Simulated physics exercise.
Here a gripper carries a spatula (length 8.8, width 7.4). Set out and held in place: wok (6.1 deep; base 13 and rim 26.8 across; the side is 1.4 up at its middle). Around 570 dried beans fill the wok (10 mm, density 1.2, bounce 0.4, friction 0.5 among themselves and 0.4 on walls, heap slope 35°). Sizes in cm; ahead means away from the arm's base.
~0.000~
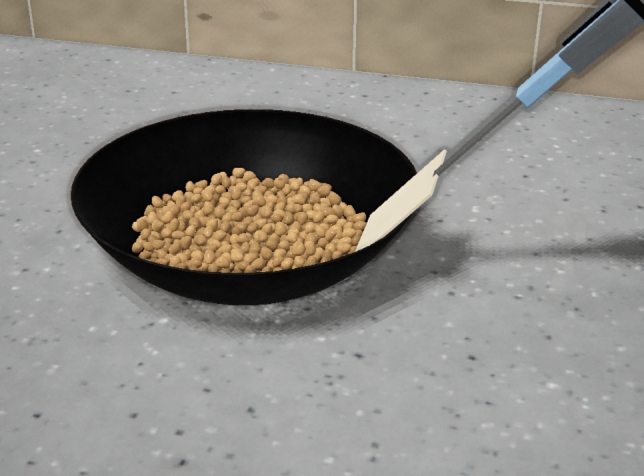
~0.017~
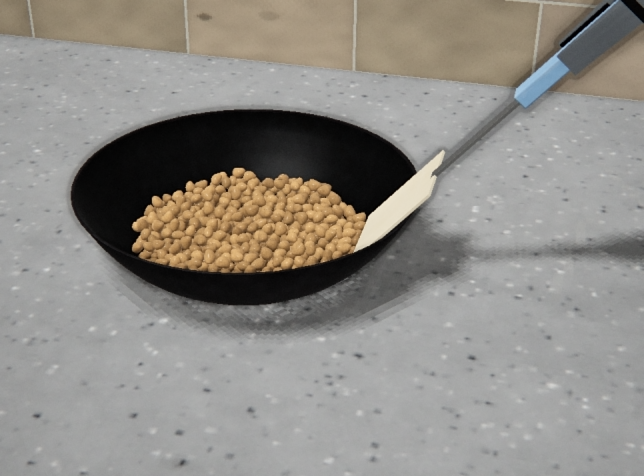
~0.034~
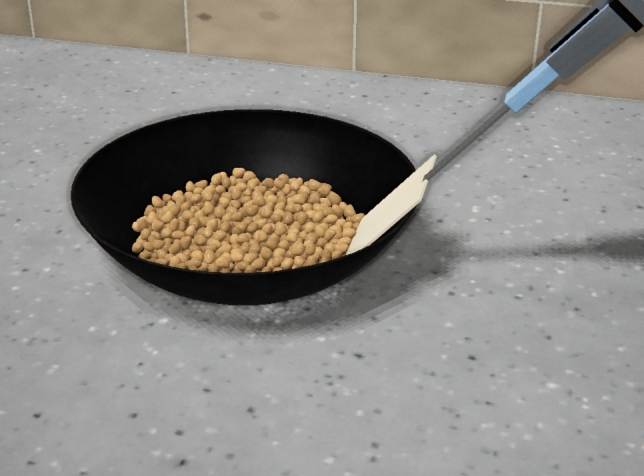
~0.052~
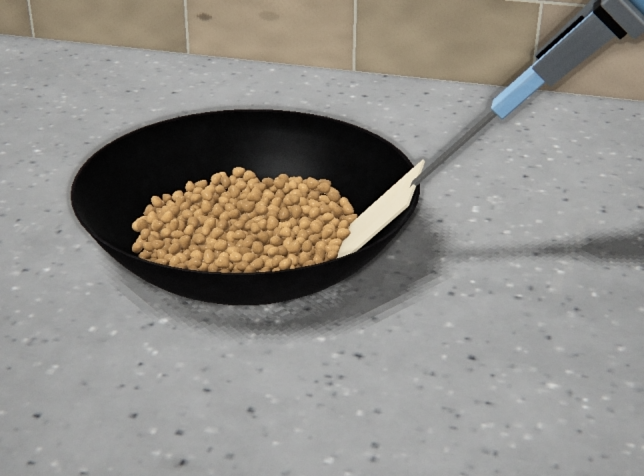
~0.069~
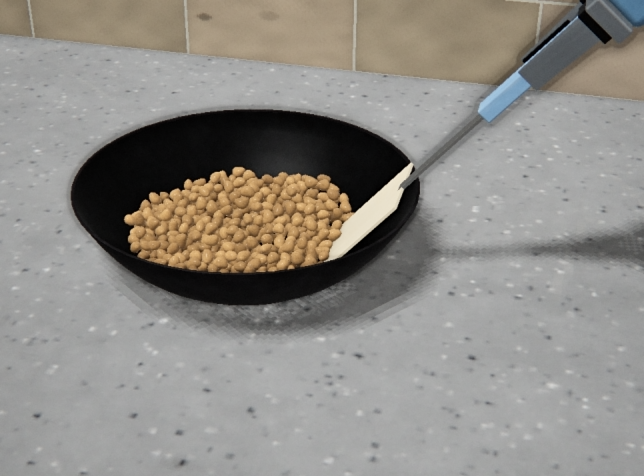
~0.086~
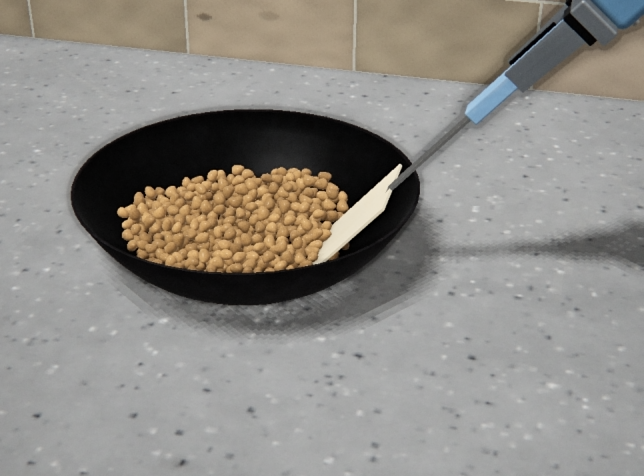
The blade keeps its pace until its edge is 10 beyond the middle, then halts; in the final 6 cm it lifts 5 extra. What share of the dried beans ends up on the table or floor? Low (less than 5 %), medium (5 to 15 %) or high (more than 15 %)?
Share on the table or floor: Medium (5 to 15 %).
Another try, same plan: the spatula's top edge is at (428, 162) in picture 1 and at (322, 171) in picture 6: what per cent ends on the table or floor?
Some 25 per cent.
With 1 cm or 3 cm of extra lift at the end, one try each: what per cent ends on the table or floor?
Some 20 and 15 per cent.
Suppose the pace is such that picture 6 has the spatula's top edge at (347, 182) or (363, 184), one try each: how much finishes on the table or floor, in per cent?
Some 20 and 20 per cent.
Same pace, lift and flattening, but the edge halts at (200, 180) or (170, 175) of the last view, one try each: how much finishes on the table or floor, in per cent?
Some 0 and 0 per cent.
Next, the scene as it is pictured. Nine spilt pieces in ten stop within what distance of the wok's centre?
About 30 cm.
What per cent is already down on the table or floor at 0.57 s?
About 6 per cent.
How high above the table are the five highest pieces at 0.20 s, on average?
Roughly 5 cm.
By 0.20 s, sloping 50°, highest piece 5 above the table; 567 in the wok.
By 0.32 s, sloping 50°, highest piece 6 above the table; 567 in the wok.
By 0.57 s, sloping 50°, highest piece 6 above the table; 525 in the wok, 31 on the table or floor, 11 on the blade or in flight.
By 1.62 s, sloping 50°, highest piece 6 above the table; 525 in the wok, 42 on the table or floor.
Final count, 525 in the wok, 42 on the table or floor. That is 7 % on the table or floor.
